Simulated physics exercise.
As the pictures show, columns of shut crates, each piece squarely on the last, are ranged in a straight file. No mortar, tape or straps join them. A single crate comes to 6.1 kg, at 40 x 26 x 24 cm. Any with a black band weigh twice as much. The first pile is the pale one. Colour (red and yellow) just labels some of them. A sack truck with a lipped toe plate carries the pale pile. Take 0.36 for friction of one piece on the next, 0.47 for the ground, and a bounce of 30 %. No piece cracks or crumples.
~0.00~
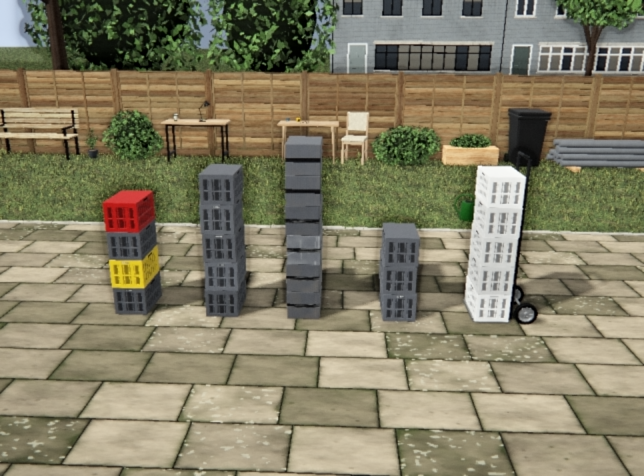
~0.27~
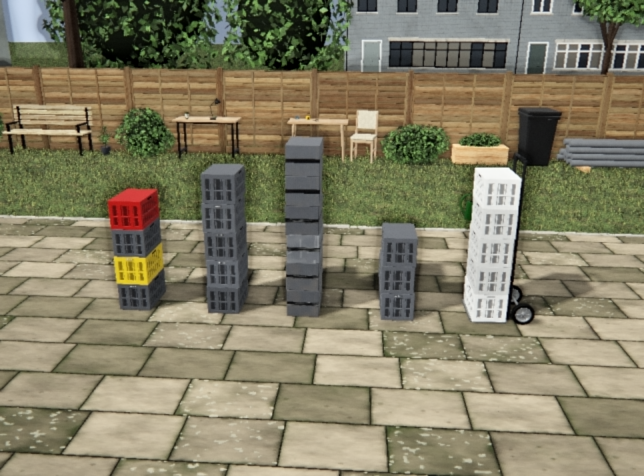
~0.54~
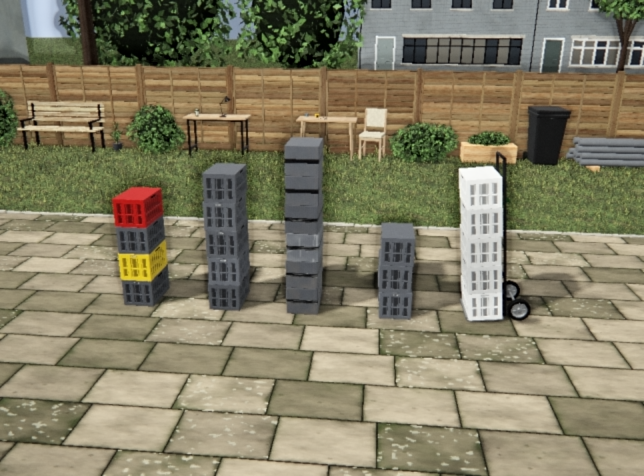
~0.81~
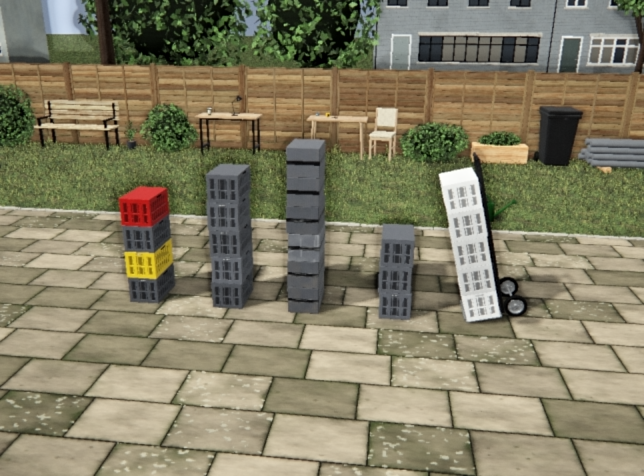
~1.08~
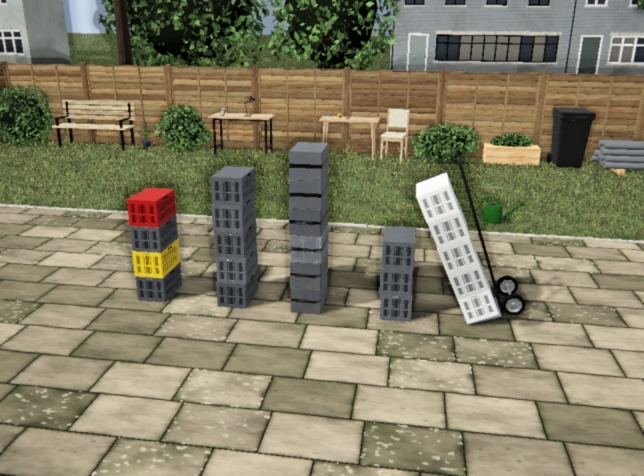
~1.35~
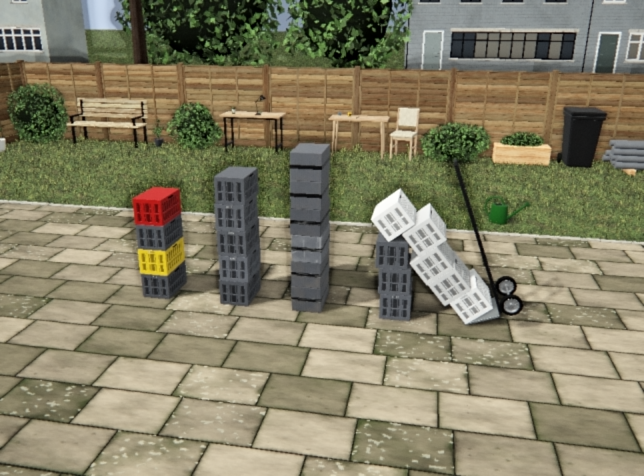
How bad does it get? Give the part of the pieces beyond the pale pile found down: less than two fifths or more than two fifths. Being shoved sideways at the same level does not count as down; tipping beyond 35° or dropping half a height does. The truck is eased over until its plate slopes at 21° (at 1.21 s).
It comes to fewer than two in five.
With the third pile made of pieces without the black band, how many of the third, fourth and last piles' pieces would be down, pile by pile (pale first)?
Then third 5, fourth 4, last 3.
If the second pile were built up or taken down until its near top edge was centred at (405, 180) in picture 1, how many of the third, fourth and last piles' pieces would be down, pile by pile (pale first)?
In that case third 6, fourth 4, last 3.
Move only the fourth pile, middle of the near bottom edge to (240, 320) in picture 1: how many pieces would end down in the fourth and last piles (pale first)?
Then fourth 0, last 0.
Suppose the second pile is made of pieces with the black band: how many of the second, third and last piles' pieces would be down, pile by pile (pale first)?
In that case second 0, third 0, last 0.
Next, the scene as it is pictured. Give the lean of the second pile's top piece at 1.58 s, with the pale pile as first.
About 10°.
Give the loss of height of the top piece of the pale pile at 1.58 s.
Roughly 20 cm.
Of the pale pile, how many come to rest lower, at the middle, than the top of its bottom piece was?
2 pale pieces.
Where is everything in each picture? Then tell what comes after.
In the first frame (pixels give the middle of a visible side; the camera moves round a little), truck frame (526, 193) 0° forward; red crate (121, 218); yellow crate (127, 274); none of the others has stirred.
The second frame shows truck frame (522, 195) 1° forward; red crate (125, 216).
The third frame shows truck frame (505, 193) 6° forward, top of the pale pile leaning 6°; red crate (129, 214); none of the others has stirred.
The fourth frame shows truck frame (484, 193) 14° forward, top of the pale pile leaning 14°; red crate (135, 213); none of the others has stirred.
The fifth frame shows truck frame (469, 196) 20° forward, top of the pale pile leaning 25°; red crate (143, 214); none of the others has stirred.
The sixth frame shows truck frame (466, 198) 21° forward, top of the pale pile leaning 39°; red crate (148, 213); yellow crate (153, 262); one has shifted.
After 1.58 s, 5 of the pale pile down; none of the 18 other crates down, 3 disturbed.
After 1.98 s, 5 of the pale pile down; 2 of the 18 other crates down.
In the end (3.0 s), 5 of the pale pile down; 2 of the 18 other crates down; red crate unmoved; yellow crate unmoved. That is 11 per cent. From the last view, middles, red crate near (158, 206), yellow crate near (162, 255).
